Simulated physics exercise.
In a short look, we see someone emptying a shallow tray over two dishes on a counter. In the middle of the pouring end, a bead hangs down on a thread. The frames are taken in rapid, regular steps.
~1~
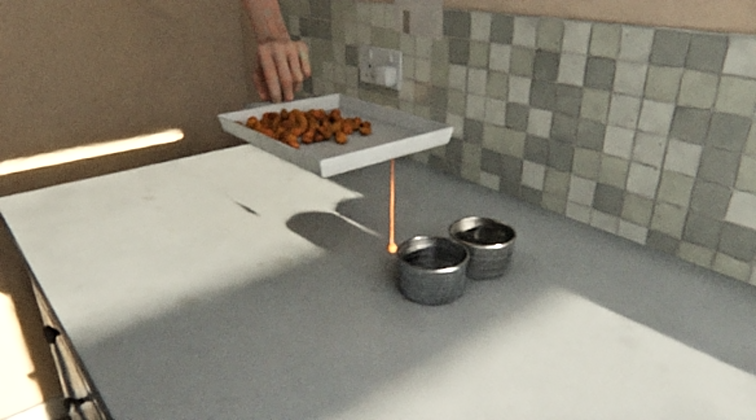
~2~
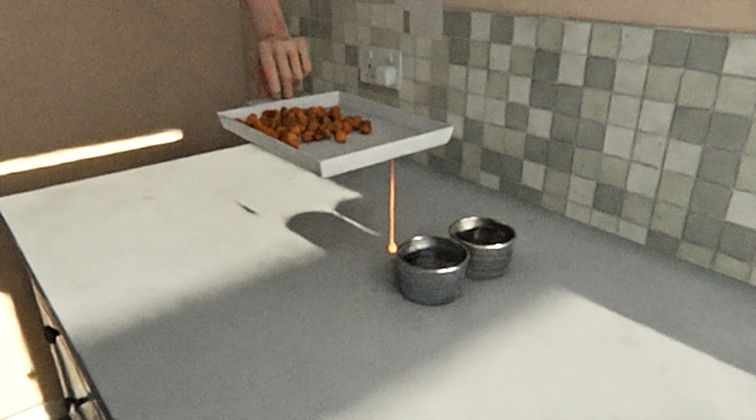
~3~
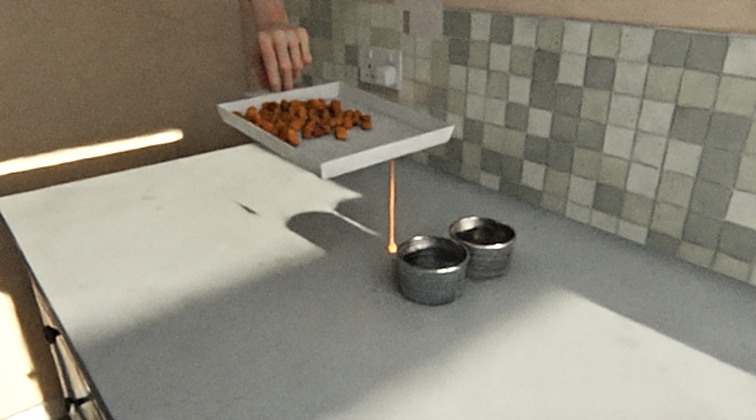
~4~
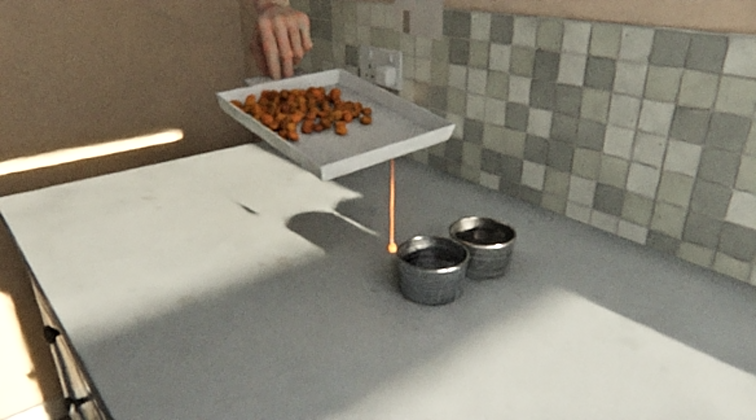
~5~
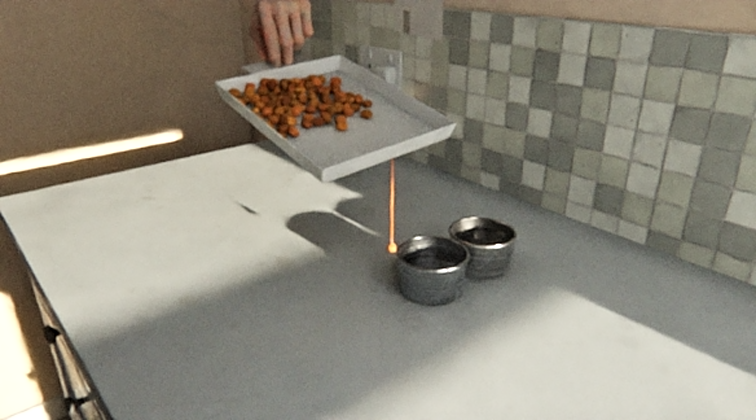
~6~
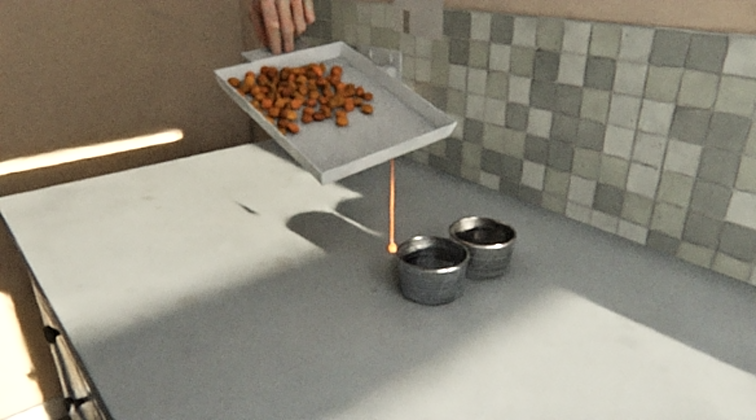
On a pale counter beside a tiled wall, a hand holds the far end of a shallow white tray of brown kibble above two metal dishes, an orange bead hanging from its near end. The hand steadily raises the far end, steepening the tray, and the near edge dips slightly at its left corner.
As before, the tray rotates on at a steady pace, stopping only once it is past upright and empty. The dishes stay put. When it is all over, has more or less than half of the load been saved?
Most is lost.
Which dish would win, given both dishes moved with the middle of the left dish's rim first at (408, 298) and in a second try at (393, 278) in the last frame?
In the first try it's the one on the left, and in the second it's the one on the left.
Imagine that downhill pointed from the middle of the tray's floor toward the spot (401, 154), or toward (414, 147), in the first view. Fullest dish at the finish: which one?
Well, the one to the left comes out on top first, then the one to the left.
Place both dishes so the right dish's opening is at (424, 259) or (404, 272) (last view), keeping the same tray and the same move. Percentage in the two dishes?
About 60 per cent, then about 80 per cent.
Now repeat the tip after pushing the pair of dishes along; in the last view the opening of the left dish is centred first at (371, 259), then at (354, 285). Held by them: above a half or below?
Placing 1: A minority of it. Placing 2: A majority of it.
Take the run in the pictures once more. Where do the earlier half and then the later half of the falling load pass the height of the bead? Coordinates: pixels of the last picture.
Early-half point (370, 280); late-half point (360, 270).
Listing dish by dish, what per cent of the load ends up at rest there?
I'd say the left dish holds some 0 % and the right dish some 0 %.
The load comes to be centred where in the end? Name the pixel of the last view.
Close to (363, 345).
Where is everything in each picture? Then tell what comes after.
In the first picture, corners of the pouring end (322, 159) and (448, 126), level; middle of the load (303, 125), bits of cat kibble; left dish (457, 281); right dish (507, 257); bead on its thread (392, 248).
In the second picture, corners of the pouring end (322, 159) and (448, 126), level; middle of the load (303, 123).
In the third picture, corners of the pouring end (322, 161) and (449, 125), tipped barely, lowest at the left corner; middle of the load (303, 117).
In the fourth picture, corners of the pouring end (323, 164) and (450, 124), tipped a little, lowest at the left corner; middle of the load (303, 108).
In the fifth picture, corners of the pouring end (323, 166) and (451, 123), tipped a little, lowest at the left corner; middle of the load (303, 99).
In the sixth picture, corners of the pouring end (324, 169) and (452, 122), tipped clearly, lowest at the left corner; middle of the load (303, 91); left dish (457, 281); right dish (507, 257).
Just after the last frame, tray tipped steeply; almost all on the tray; just a few in the air.
A moment on, tray tipped right over; roughly a third on the tray; roughly half outside both; about a tenth in the air.
Further on, tray tipped past a quarter turn; every one outside both.
When it is over, tray tipped past a quarter turn; not one in the left dish; not one in the right dish; every one outside both.
